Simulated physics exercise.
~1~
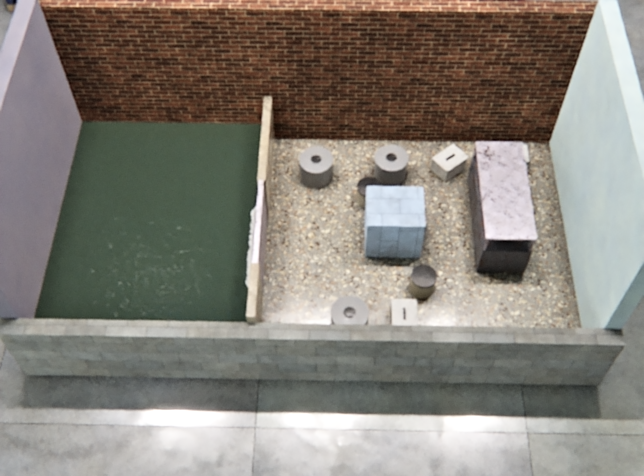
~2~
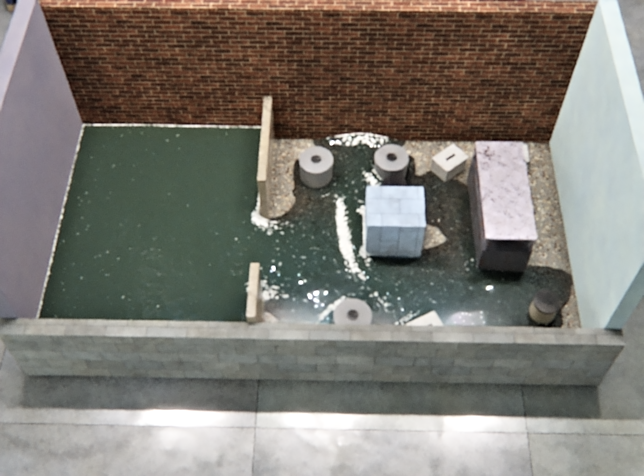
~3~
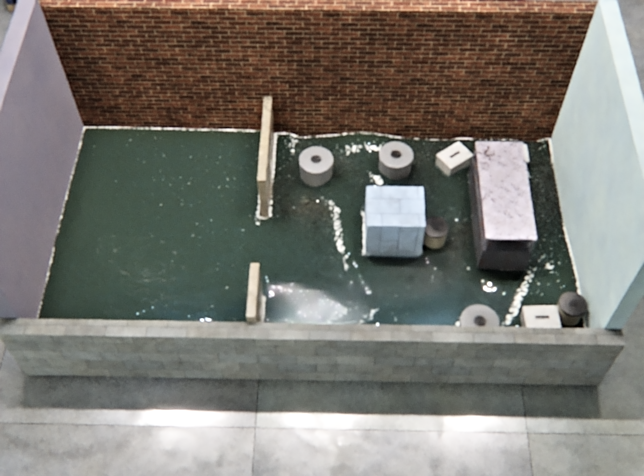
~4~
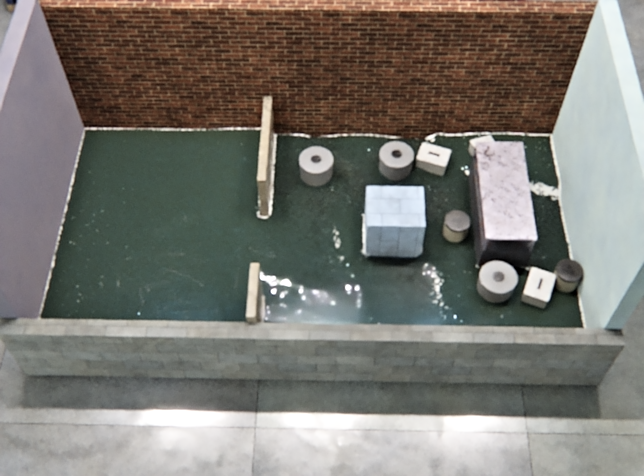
The video shows a walled enclosure from above as dark green water bursts through an opening in a partition, floods the pebbled right side and pushes several small cylinders and blocks rightward, ending with both sides covered and some items gathered near the lower right corner, all upright.
